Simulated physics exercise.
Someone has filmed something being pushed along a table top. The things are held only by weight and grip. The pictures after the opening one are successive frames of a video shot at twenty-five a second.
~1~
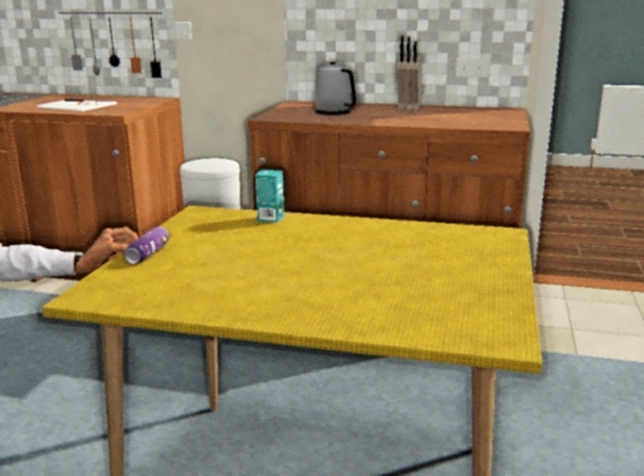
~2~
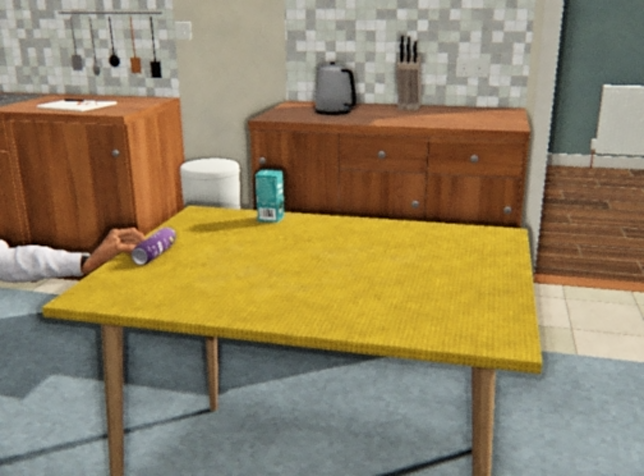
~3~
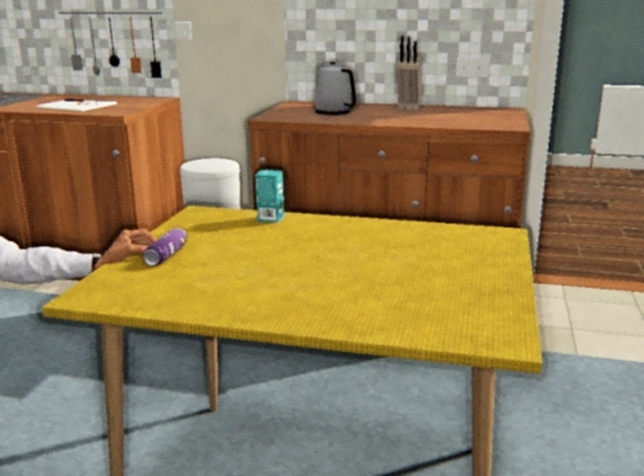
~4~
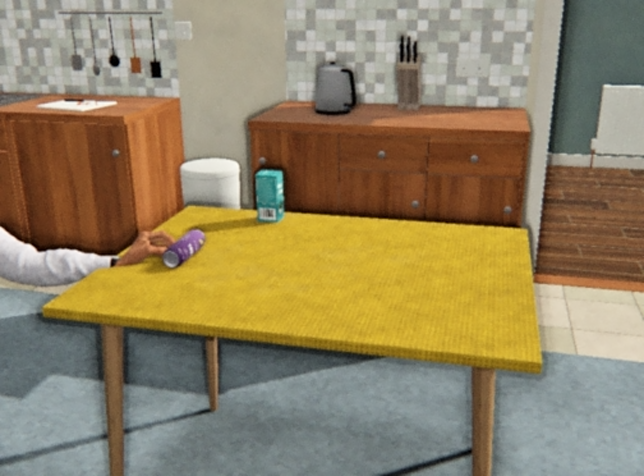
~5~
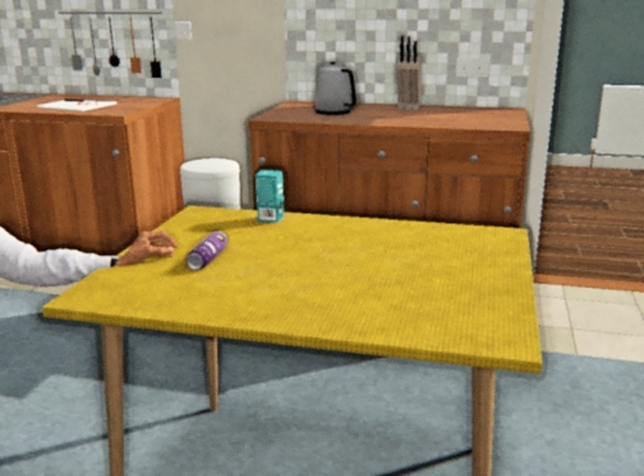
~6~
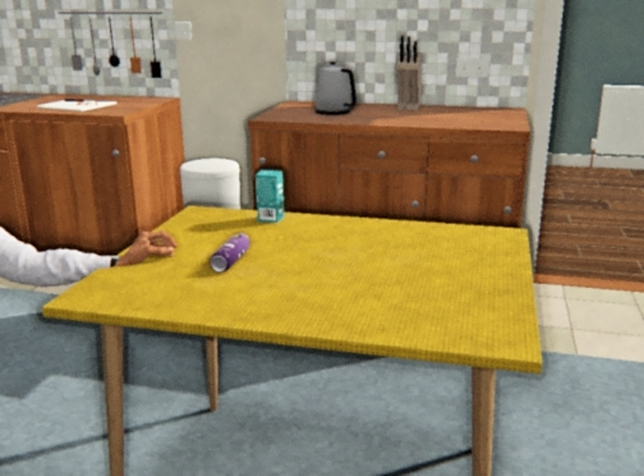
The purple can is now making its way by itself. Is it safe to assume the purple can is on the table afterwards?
It is not on the table at the end.
Then, 0.40 s after the last picture, purple can rolled well along near (461, 271).
Then, 0.80 s after the last picture, purple can now off the table.
By the end, off the table, purple can.
